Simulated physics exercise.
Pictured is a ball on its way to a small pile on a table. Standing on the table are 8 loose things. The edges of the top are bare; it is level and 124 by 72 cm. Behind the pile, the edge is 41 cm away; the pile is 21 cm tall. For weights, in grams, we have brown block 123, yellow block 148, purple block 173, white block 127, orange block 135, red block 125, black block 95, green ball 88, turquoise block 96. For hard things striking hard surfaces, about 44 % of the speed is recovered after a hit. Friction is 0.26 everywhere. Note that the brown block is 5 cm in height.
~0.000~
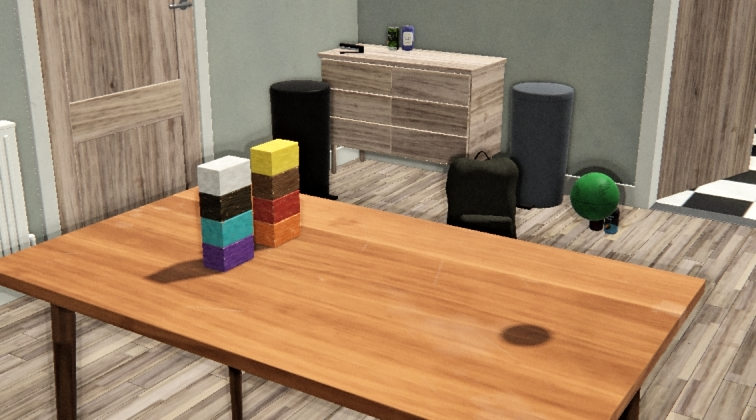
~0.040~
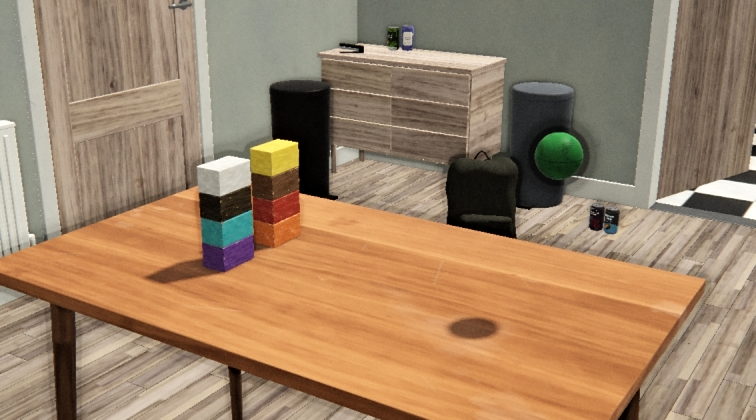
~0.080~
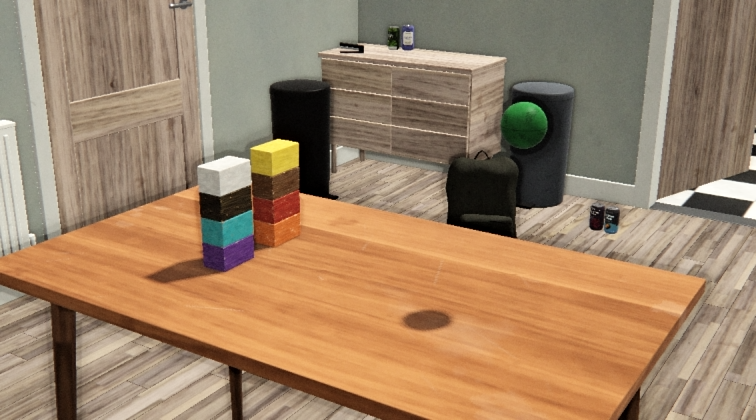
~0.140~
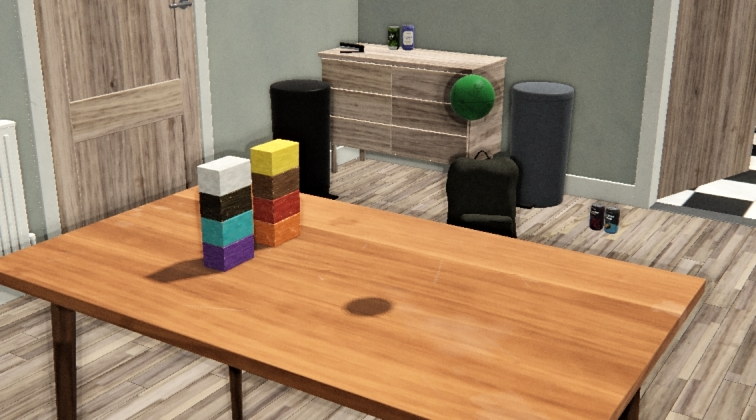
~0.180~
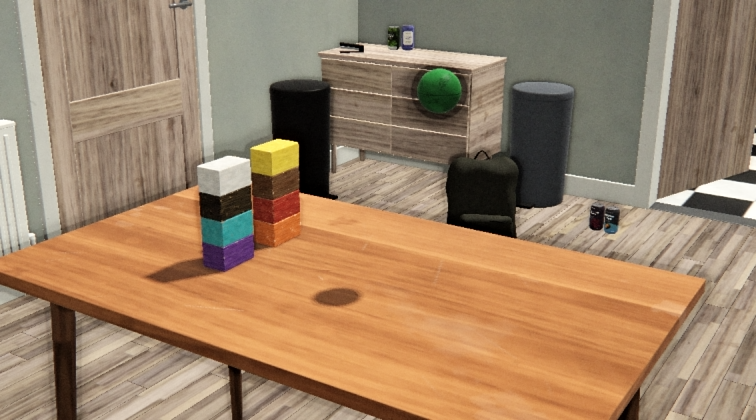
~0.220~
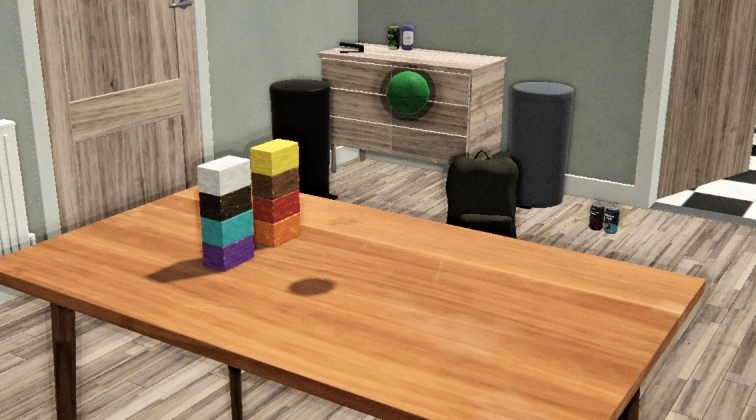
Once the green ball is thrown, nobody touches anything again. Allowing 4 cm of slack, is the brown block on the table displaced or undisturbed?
It gets moved.
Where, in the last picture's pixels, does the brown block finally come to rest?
It stops at about (219, 229).
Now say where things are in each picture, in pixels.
In the first picture, 63 cm to the stack; green ball (595, 197); brown block (276, 181).
In the second picture, 56 cm to the stack; green ball (559, 156); white block (224, 176).
In the third picture, 49 cm to the stack; green ball (524, 125); red block (277, 205).
In the fourth picture, 39 cm to the stack; green ball (472, 98); turquoise block (228, 226).
In the fifth picture, 32 cm to the stack; green ball (439, 91); purple block (229, 250).
In the sixth picture, 25 cm to the stack; green ball (408, 93); brown block (276, 181).
Around 0.52 s, green ball near (323, 207); brown block at 27° to upright near (253, 182); yellow block at 28° to upright.
Around 0.72 s, green ball near (338, 218); brown block on its side near (233, 208); yellow block upside down.
Around 1.22 s, green ball near (345, 217); yellow block now off the table; brown block upside down near (220, 229).
Finally (1.5 s), off the table, yellow block; on their side or leaning hard on the table, brown block; the other 6 still in place (within 4 cm). Final places as that camera would see them, brown block near (220, 229).
